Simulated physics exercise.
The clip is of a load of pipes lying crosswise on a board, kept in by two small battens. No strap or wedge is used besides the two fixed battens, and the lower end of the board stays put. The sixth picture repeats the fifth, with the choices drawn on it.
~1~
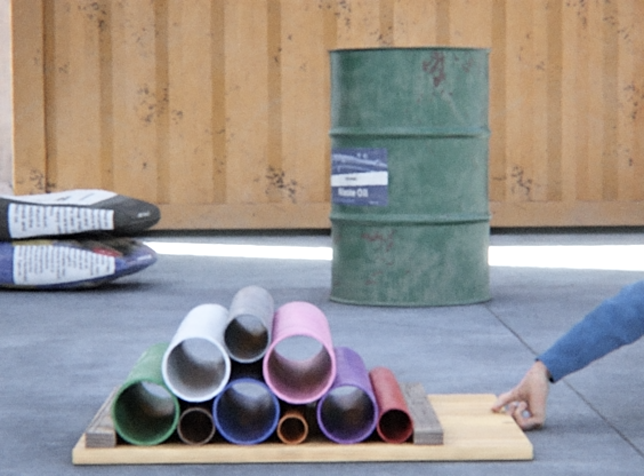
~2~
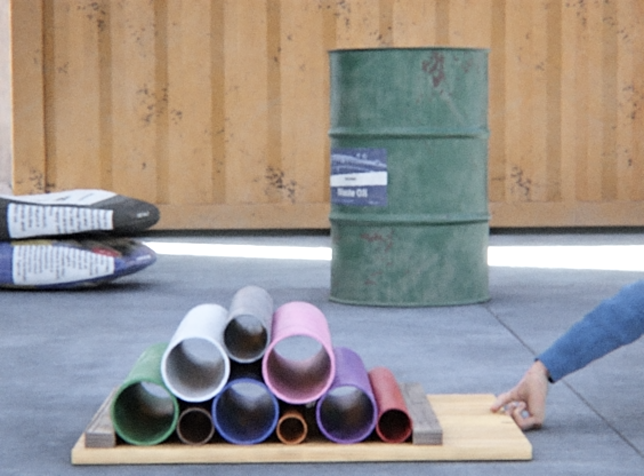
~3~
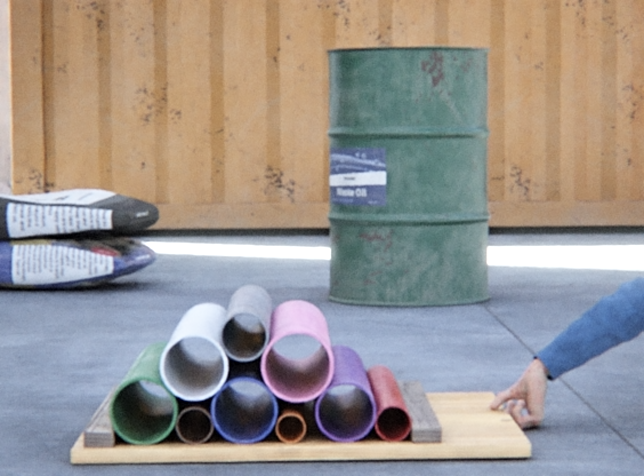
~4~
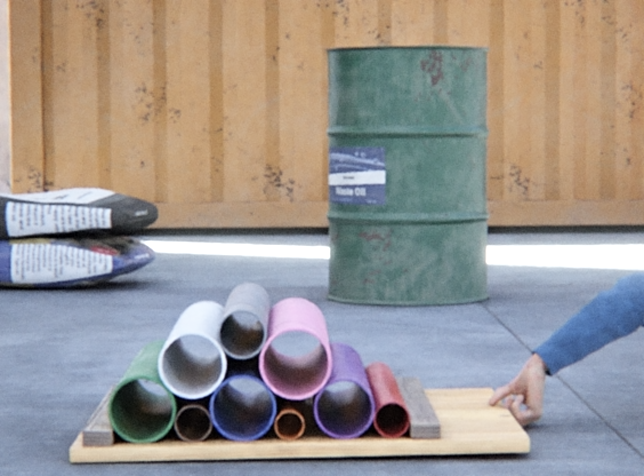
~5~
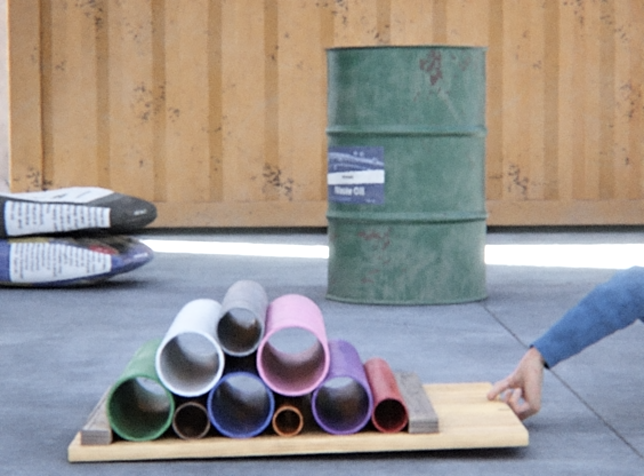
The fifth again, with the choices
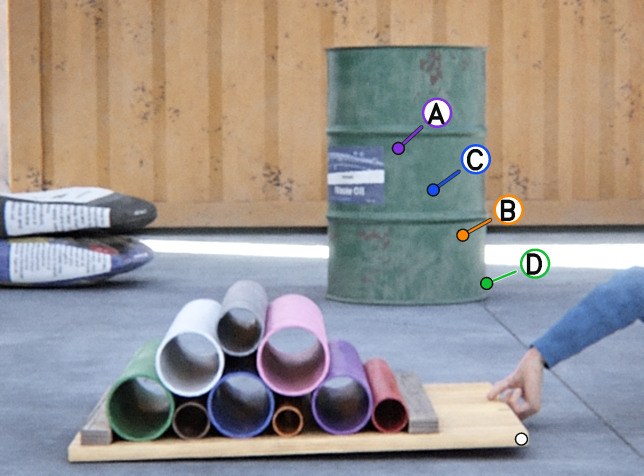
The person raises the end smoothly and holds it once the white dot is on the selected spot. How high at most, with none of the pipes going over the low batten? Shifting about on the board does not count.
The highest mark that will do is C.
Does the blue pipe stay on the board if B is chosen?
Yes.
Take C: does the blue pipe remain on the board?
Yes.
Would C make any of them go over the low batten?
No.
On the marked copy, A at (398, 149); B at (463, 235); C at (433, 190); D at (487, 283); the white dot at (521, 439).
Taking C. A third of the way, board at 20°.
Two thirds of the way, board at 36°.
When it is over, board at 36°, none over the low batten.
As for the rest, A five over the low batten; B none over the low batten; D none over the low batten.
